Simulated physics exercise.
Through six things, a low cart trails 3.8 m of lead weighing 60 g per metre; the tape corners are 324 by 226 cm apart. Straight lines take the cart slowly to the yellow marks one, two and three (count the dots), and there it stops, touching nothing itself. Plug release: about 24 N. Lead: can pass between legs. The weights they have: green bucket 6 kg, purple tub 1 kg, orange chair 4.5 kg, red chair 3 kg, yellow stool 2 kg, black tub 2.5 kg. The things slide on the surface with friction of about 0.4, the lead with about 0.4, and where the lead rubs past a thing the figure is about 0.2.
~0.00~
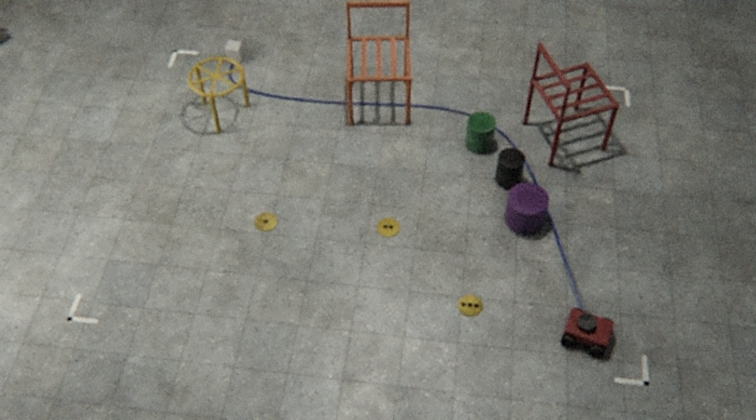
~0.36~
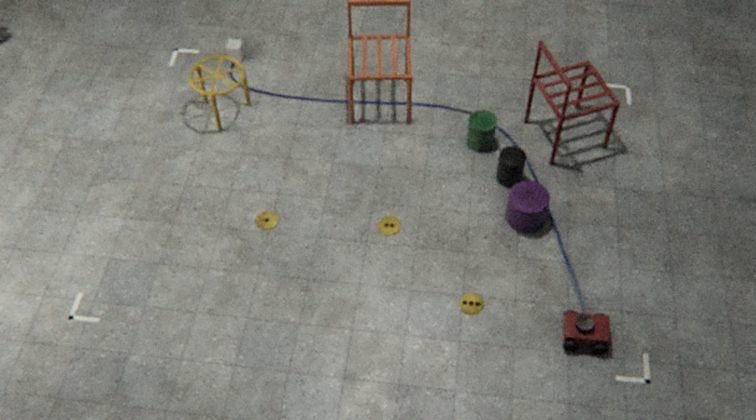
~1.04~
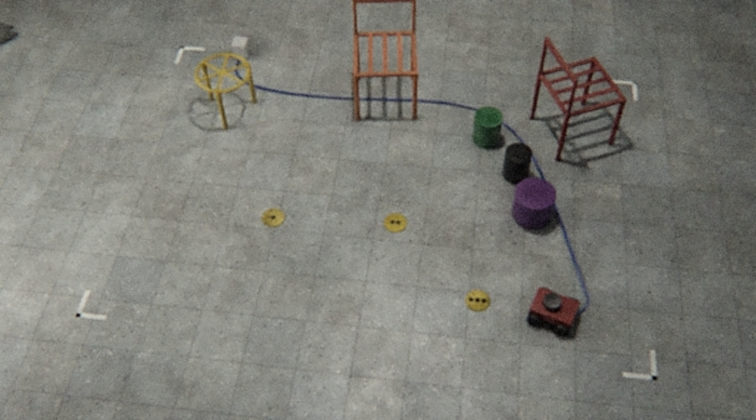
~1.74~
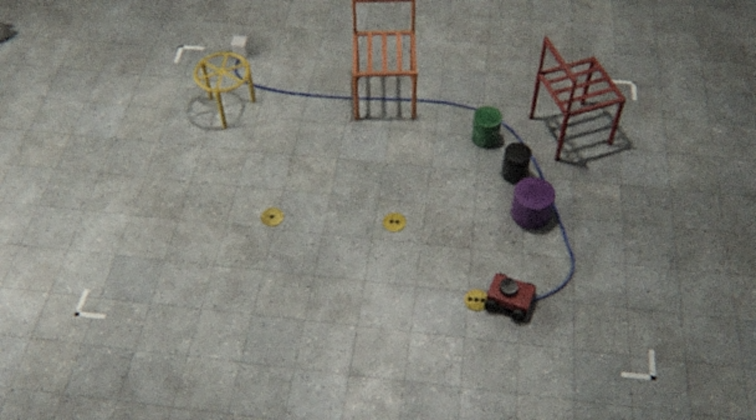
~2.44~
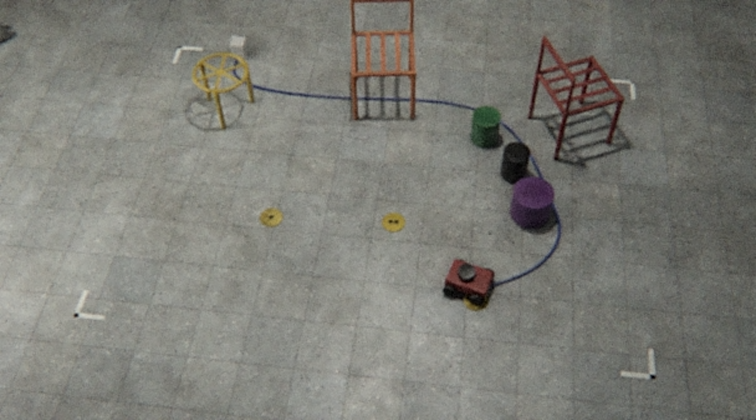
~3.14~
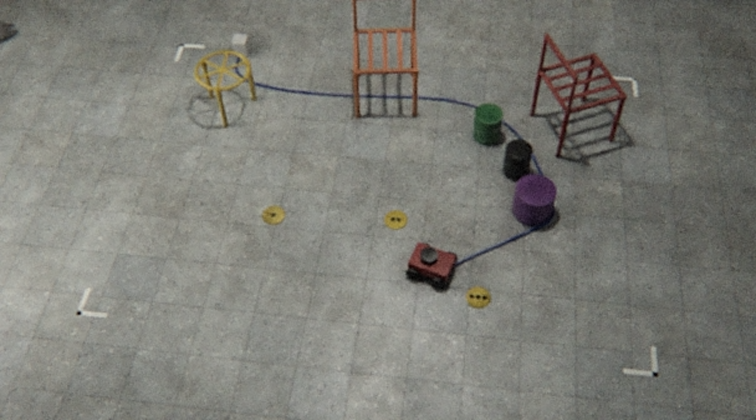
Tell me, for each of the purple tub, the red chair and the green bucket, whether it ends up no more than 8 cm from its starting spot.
Answers: Purple tub: No; red chair: Yes; green bucket: Yes.
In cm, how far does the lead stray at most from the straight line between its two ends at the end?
I'd say somewhere around 90 cm at its widest.
After 5.0 s, cart at (339, 235), 2 N at the fixed end; purple tub 16 cm off its start.
After 6.9 s, cart at (312, 215), lead slack at the fixed end; purple tub 47 cm off its start, black tub 10 cm off its start.
After 8.8 s, cart at (411, 233), lead slack at the fixed end; purple tub 47 cm off its start at (472, 152), black tub 10 cm off its start at (504, 145).
After 10.7 s, cart at (478, 296), lead slack at the fixed end; purple tub 47 cm off its start, black tub 10 cm off its start.
After 11.1 s, cart at (478, 296), lead slack at the fixed end; purple tub 47 cm off its start at (472, 153), red chair 0 cm off its start at (582, 82), green bucket 0 cm off its start at (489, 113), black tub 10 cm off its start at (504, 145).
